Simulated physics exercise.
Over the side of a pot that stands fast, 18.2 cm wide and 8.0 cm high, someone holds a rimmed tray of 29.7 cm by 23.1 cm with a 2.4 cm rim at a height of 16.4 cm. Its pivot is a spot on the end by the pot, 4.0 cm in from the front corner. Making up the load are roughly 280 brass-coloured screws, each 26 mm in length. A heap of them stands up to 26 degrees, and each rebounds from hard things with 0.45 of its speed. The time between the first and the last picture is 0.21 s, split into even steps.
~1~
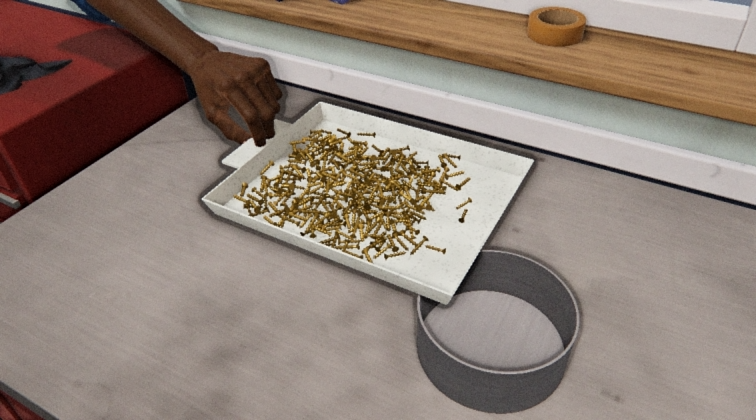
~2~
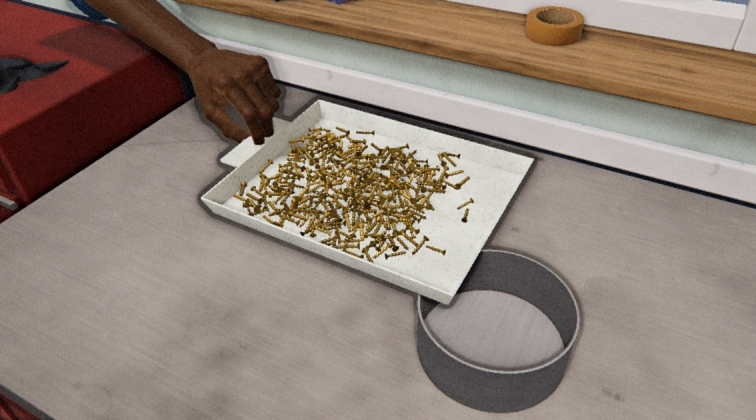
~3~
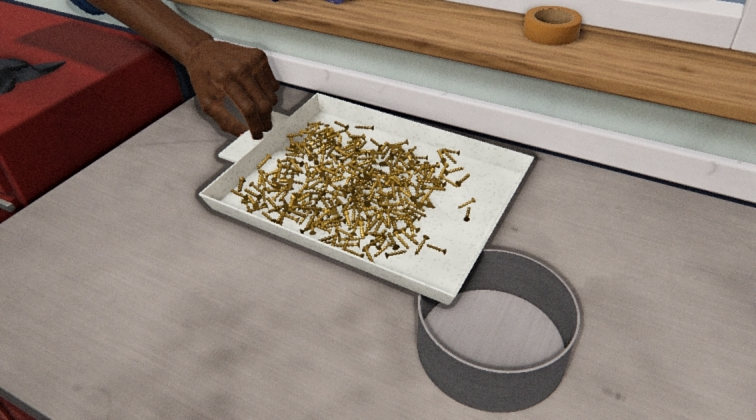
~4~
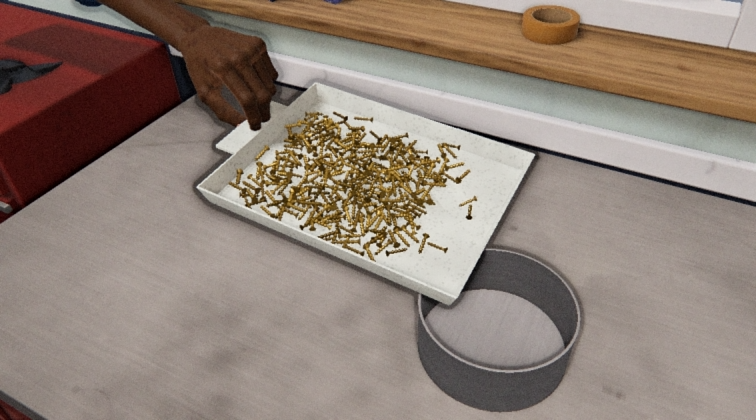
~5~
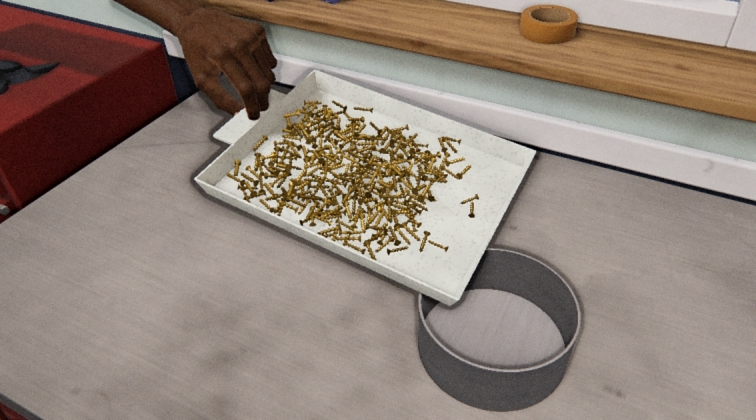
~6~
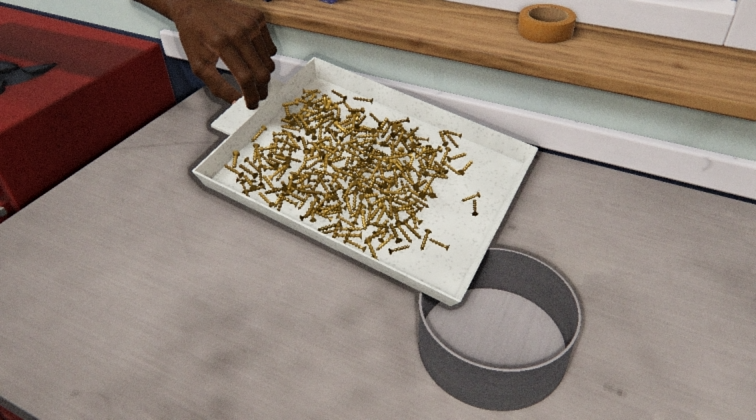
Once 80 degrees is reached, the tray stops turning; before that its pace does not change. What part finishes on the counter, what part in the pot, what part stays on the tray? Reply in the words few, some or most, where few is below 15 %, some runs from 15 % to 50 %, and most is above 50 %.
Shares - counter: Most; pot: Some; tray: Few.
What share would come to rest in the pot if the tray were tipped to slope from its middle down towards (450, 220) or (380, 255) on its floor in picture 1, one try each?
Approximately 65 percent, then 5 percent.
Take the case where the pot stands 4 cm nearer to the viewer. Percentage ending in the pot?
Then roughly 85 percent would land in it.
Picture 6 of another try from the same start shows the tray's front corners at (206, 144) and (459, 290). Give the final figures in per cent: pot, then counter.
Final per cent - pot 60, counter 40.
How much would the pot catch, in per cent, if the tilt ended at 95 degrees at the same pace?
That would give about 30 per cent.
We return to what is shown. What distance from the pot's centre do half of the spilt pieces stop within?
Close to 16 cm, give or take.
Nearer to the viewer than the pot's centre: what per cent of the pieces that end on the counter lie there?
Share: Some 100 %.
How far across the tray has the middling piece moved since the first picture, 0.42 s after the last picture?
7 cm.
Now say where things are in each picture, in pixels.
In the first picture, tray tilt 0 degrees, front corners at (211, 197) and (448, 287); middle of the pieces at (349, 186); pot at (497, 305).
In the second picture, tray tilt 1 degrees, front corners at (210, 196) and (449, 287); middle of the pieces at (348, 185).
In the third picture, tray tilt 2 degrees, front corners at (209, 192) and (450, 288); middle of the pieces at (348, 182).
In the fourth picture, tray tilt 5 degrees, front corners at (207, 185) and (452, 289), lowest corner right front; middle of the pieces at (347, 176).
In the fifth picture, tray tilt 9 degrees, front corners at (205, 177) and (454, 291), lowest corner right front; middle of the pieces at (347, 169).
In the sixth picture, tray tilt 12 degrees, front corners at (203, 170) and (456, 292), lowest corner right front; middle of the pieces at (347, 162); pot at (499, 303).
Then, 0.42 s after the last picture, tilt 45 degrees; the tray holds 100 %, the pot 0 %.
Then, 0.69 s after the last picture, tilt 66 degrees; the tray holds 65 %, the pot 5 %.
Then, 1.07 s after the last picture, tilt 80 degrees; the tray holds 10 %, the pot 30 %.
In the end, counter 65 %, pot 30 %, tray 0 %.
